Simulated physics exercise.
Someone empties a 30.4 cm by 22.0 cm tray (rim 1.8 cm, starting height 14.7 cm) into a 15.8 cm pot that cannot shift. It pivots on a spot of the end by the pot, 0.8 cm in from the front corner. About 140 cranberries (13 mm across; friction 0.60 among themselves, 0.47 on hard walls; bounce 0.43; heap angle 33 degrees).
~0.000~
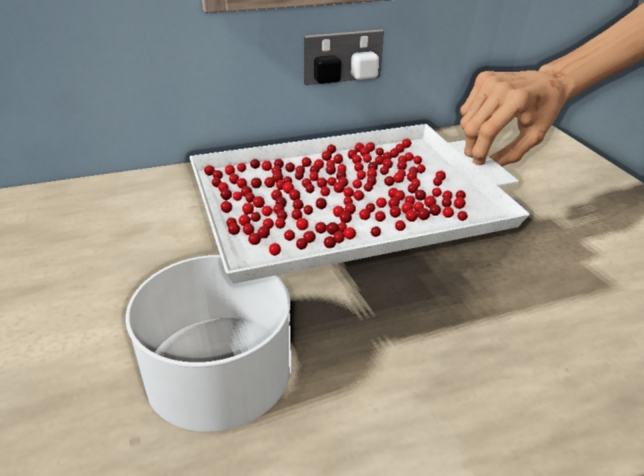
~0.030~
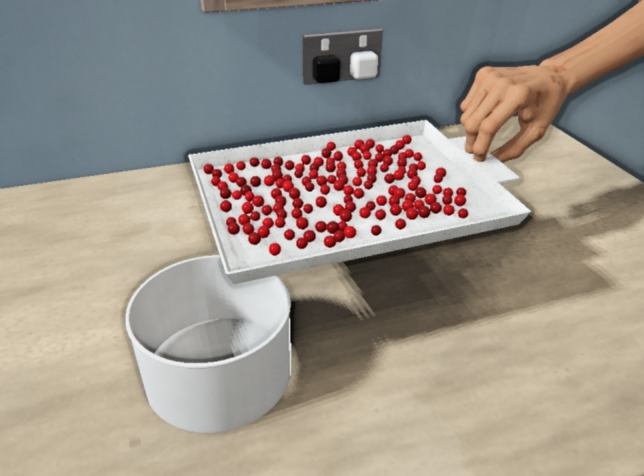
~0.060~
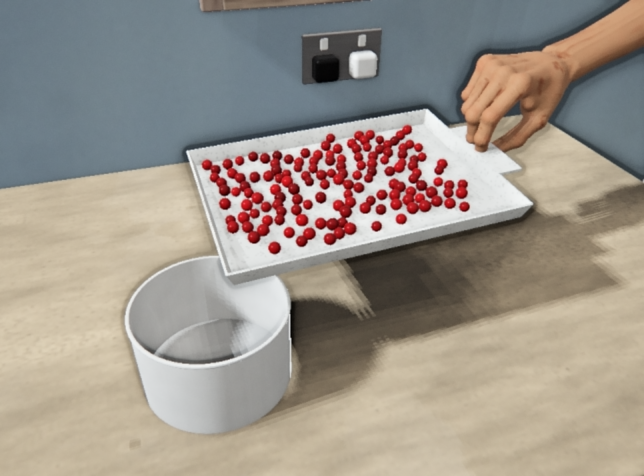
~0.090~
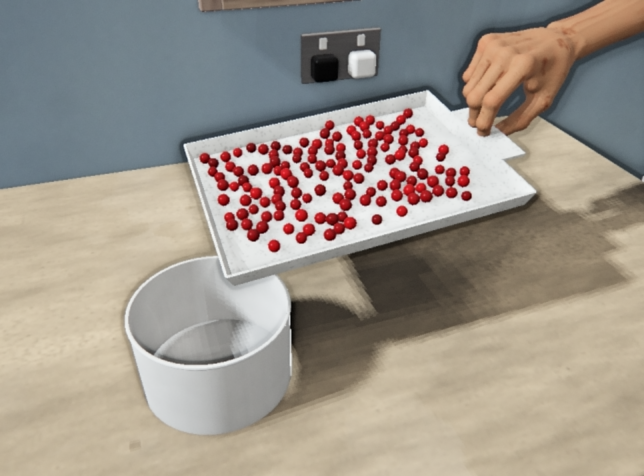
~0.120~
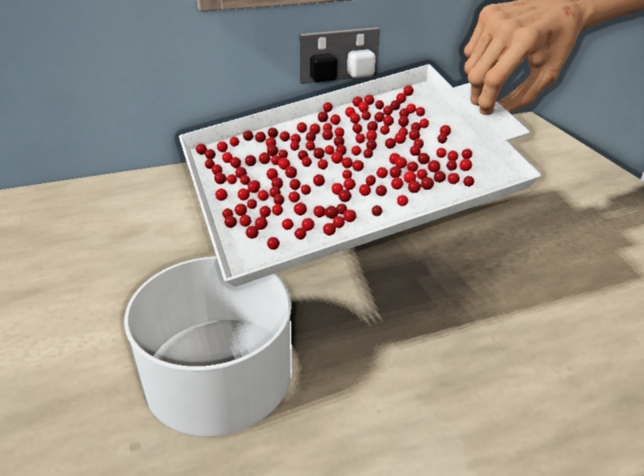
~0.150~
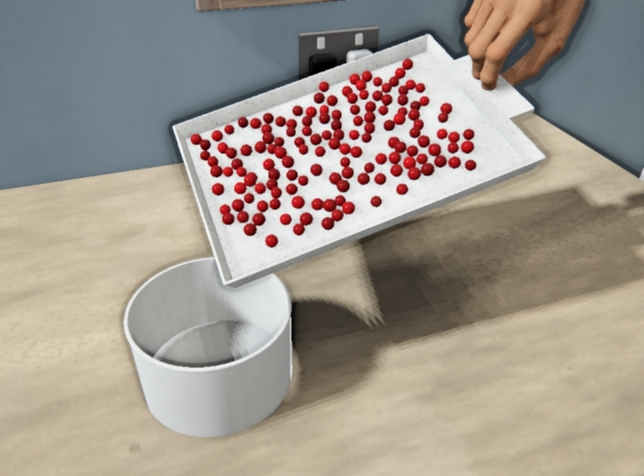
On a wooden worktop against a blue wall, a hand grips the right end of a white tray scattered with red cranberries and raises it, slanting the tray down to the left beside a round white pot.
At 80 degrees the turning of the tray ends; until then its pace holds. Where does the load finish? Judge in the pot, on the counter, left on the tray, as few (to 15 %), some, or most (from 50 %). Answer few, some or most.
In the pot: Some; on the counter: Most; left on the tray: Few.
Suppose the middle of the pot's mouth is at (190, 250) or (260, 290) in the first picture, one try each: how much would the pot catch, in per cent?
About 0 and 0 per cent.
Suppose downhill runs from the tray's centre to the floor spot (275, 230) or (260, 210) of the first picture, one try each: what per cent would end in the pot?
Some 40 and 25 per cent.
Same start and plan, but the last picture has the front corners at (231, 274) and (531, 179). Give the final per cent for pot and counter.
Pot 40, counter 55.
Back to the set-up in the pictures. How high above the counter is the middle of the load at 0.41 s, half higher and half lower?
Roughly 26 cm.
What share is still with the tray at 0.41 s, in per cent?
Roughly 100 per cent.
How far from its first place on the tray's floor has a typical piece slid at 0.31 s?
About 1 cm.
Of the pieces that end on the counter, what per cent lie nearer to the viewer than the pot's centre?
About 100 per cent.
Then, at 0.31 s, tilt 53 degrees; the tray holds 100 %, the pot 0 %.
After 0.41 s, tilt 73 degrees; the tray holds 100 %, the pot 0 %.
After 0.65 s, tilt 80 degrees; the tray holds 5 %, the pot 20 %.
At rest (1.6 s), pot 30 %, counter 70 %, tray 0 %.
